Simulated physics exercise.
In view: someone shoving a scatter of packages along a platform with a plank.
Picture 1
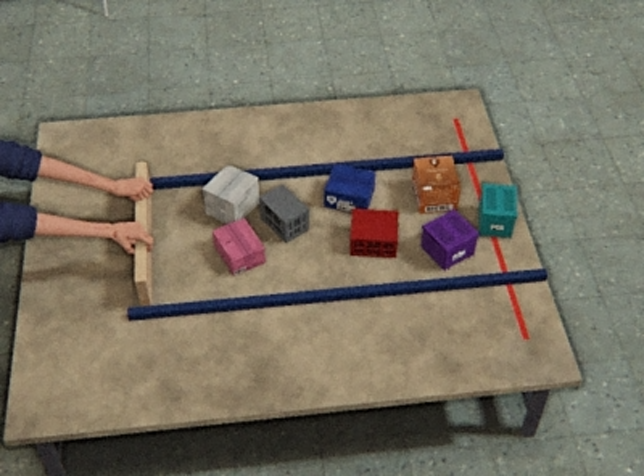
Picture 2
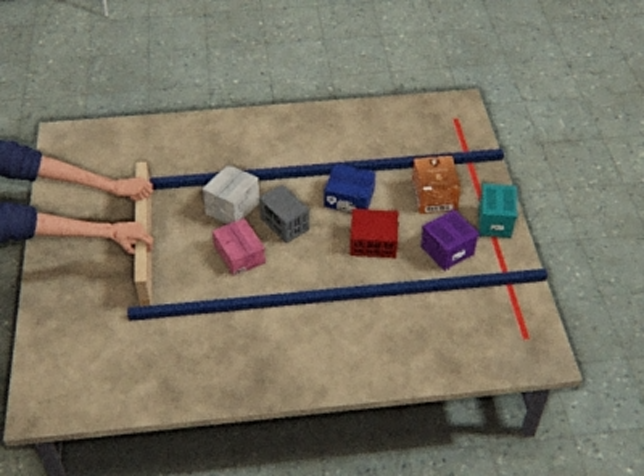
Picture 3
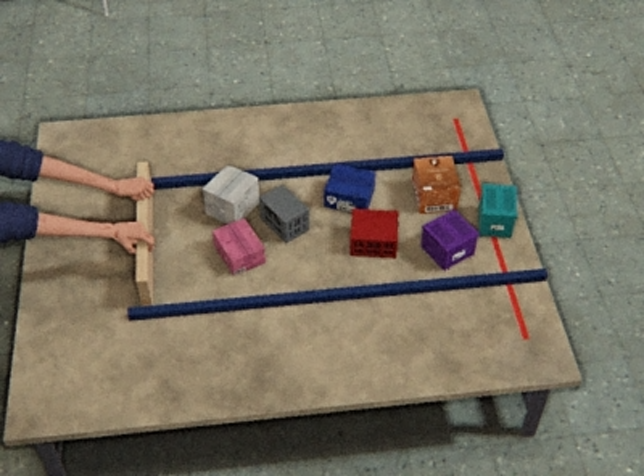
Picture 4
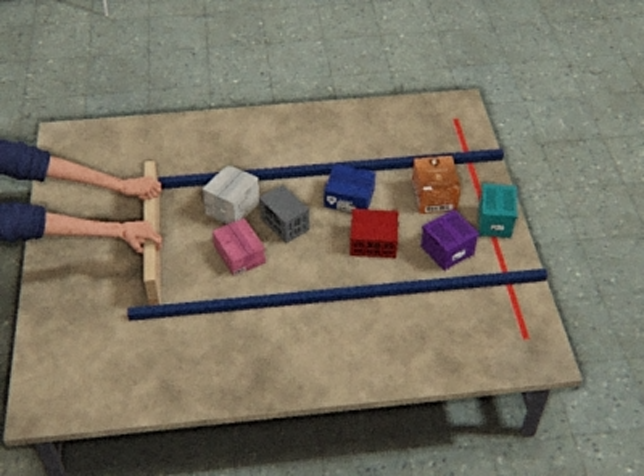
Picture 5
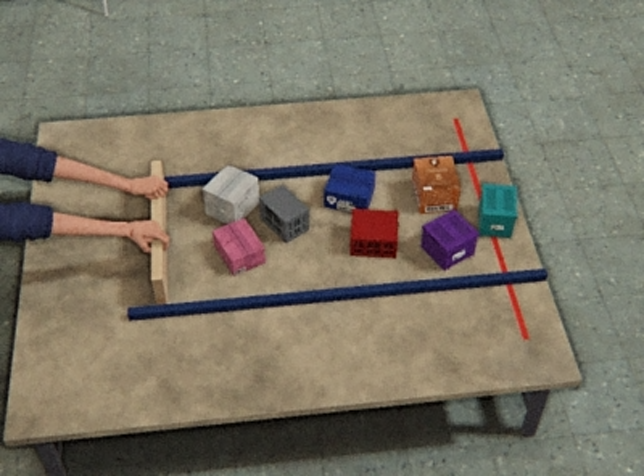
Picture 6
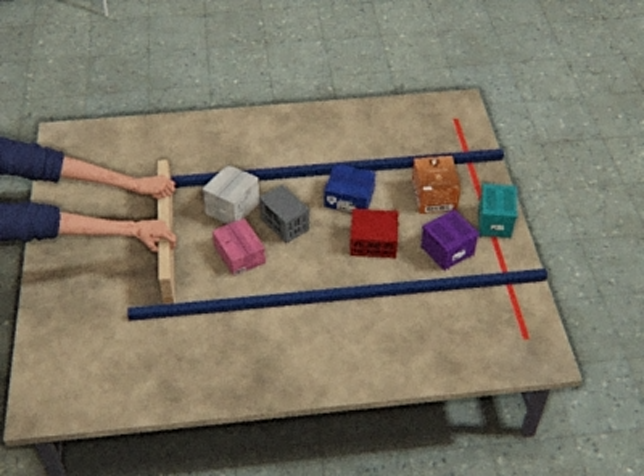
On a brown table between two blue rails, two hands slid a wooden plank slightly to the right toward a scatter of colourful boxes, which stayed still, with the turquoise one by a red line.
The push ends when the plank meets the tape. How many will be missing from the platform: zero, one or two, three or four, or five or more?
As it turns out, the number that fall off is five or more.
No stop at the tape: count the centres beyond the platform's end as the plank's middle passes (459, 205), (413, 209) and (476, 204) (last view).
Place by place, 3, 1 and 5.
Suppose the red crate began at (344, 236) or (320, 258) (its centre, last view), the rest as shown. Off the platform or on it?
In that order, it tumbles off; drops off.
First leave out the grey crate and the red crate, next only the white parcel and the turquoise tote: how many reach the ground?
4 in the first case, 3 in the second.
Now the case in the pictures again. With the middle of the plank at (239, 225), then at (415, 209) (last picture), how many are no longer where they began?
First 3, then 8.
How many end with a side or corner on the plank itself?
The number is 2.
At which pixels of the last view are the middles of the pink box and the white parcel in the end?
The pink box stops around (513, 229); the white parcel around (494, 163).
A little later, none off yet; turquoise tote at rest near (497, 212); orange box at rest near (436, 185); purple tote at rest near (449, 241).
When it is over, the number that fall off is five or more; down, grey crate, blue parcel, red crate, purple tote, orange box and turquoise tote.
